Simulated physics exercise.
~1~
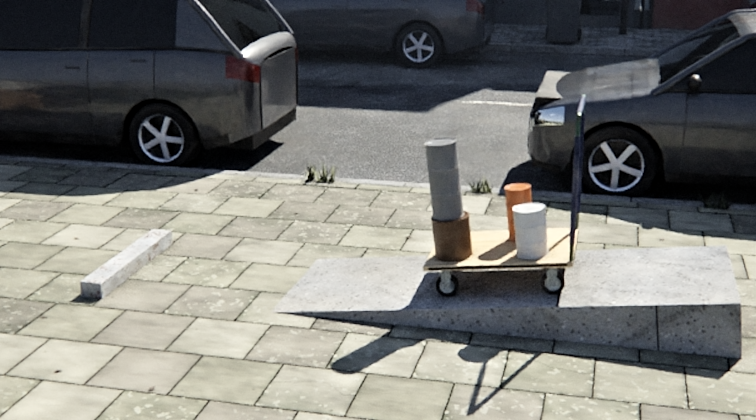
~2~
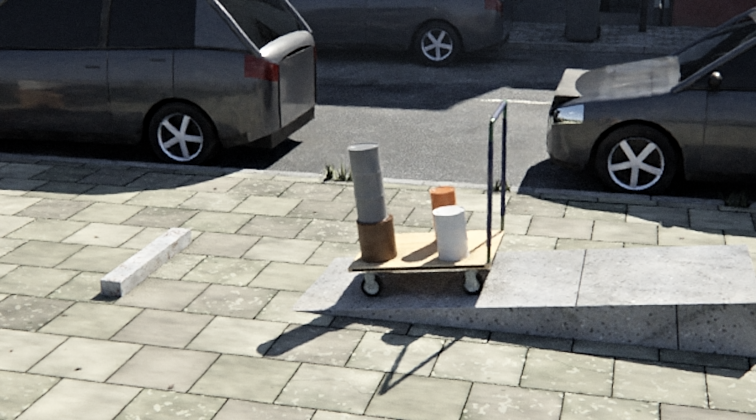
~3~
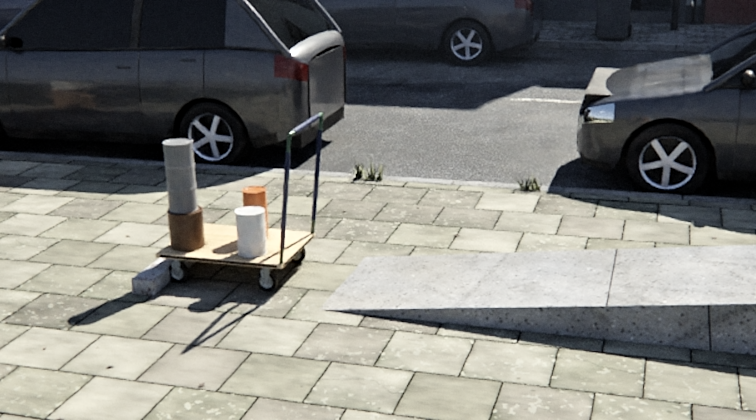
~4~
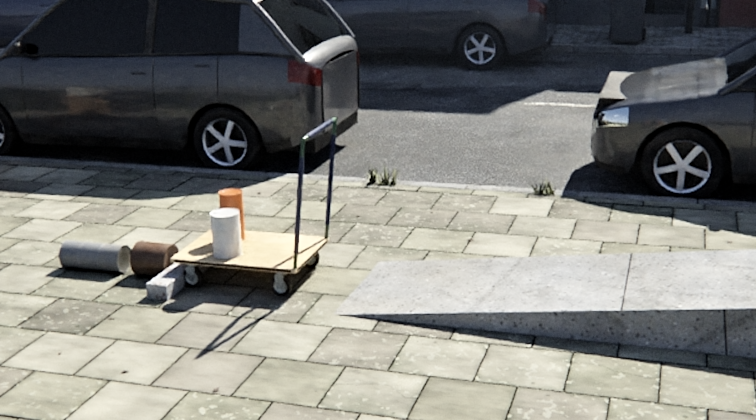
A flat trolley carrying four cylindrical containers rolls left down a ramp and across paving to a low kerb, where the stacked grey canister and brown pail topple off beyond it, ending on their sides, while the white and orange canisters stay upright on the deck.
